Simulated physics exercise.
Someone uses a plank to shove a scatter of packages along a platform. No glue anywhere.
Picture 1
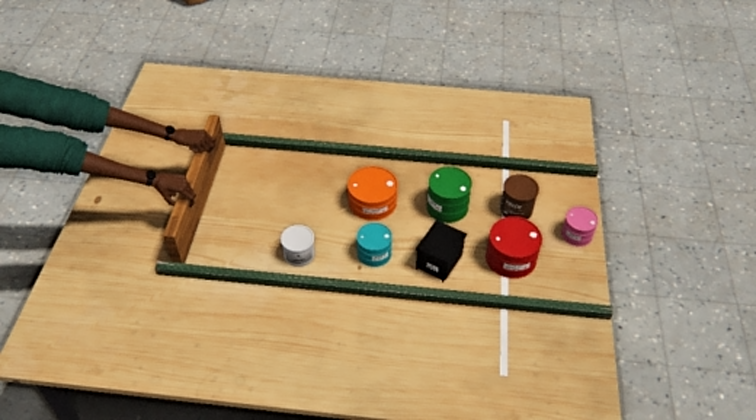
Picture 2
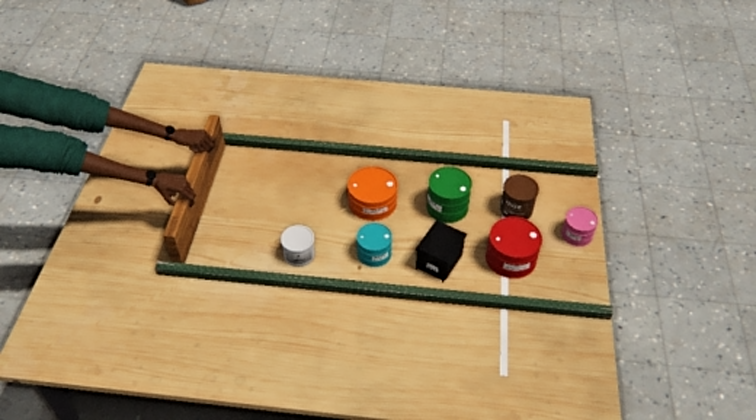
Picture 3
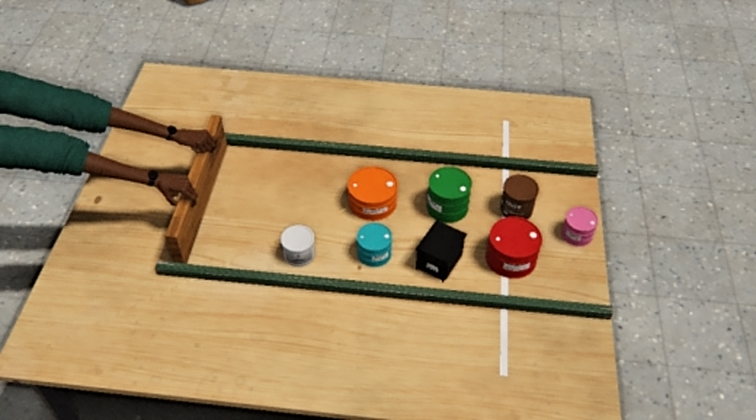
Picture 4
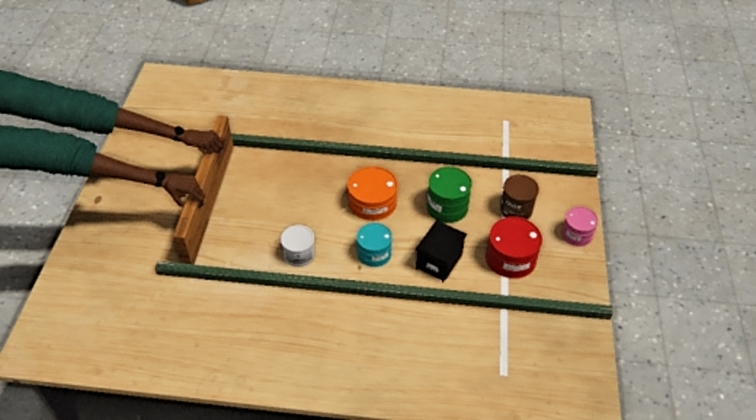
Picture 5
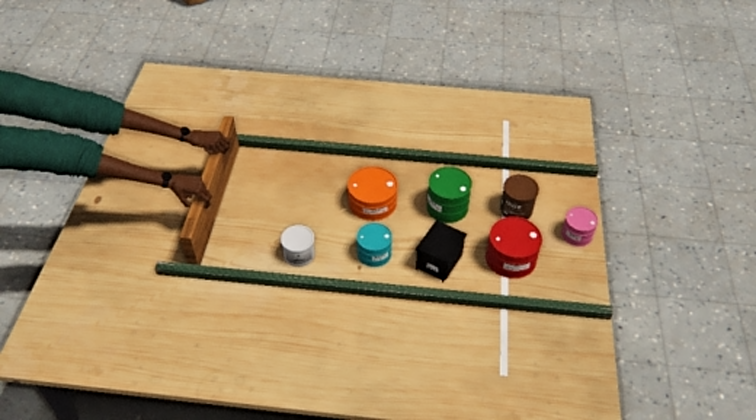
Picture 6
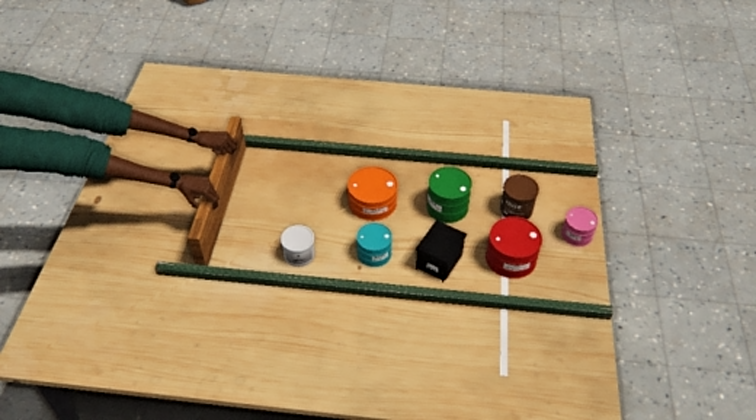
On a wooden platform between two green rails, two hands in green sleeves slide an upright plank slightly to the right, while the scattered colourful containers and black box ahead of it, some around a white line, remain still.
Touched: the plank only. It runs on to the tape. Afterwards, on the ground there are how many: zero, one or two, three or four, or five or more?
Lost: One or two.
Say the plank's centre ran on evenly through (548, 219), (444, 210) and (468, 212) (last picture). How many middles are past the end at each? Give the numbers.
That makes 4, 0, 0.
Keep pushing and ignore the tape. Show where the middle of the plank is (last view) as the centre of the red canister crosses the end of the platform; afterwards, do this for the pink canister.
At (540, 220) for the red canister; at (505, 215) for the pink canister.
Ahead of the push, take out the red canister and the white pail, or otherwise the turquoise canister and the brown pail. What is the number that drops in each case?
Fallen: 1 in the first try, 1 in the other.
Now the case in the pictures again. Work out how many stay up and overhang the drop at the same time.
Expected count: 1.
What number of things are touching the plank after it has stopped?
It's touching 3 at the end.
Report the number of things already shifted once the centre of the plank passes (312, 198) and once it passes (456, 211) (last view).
I get 1 at the one place and 7 at the other.
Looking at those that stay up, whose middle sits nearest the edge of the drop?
Foremost, the pink canister.
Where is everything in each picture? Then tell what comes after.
In the first picture, pink canister (580, 227); brown pail (519, 198); red canister (513, 248); plank (197, 187); tape (505, 231).
In the second picture, brown pail (519, 198); white pail (299, 246).
In the third picture, red canister (513, 248); plank (199, 187).
In the fourth picture, pink canister (580, 227); orange canister (373, 193).
In the fifth picture, brown pail (519, 198); turquoise canister (374, 245).
In the sixth picture, pink canister (580, 227); brown pail (519, 198); red canister (513, 248); plank (220, 189); tape (505, 231).
Soon after, none off yet; pink canister at rest near (580, 227); brown pail at rest near (519, 198); red canister at rest near (513, 248).
In the end, the number that fall off is one or two; gone, brown pail.
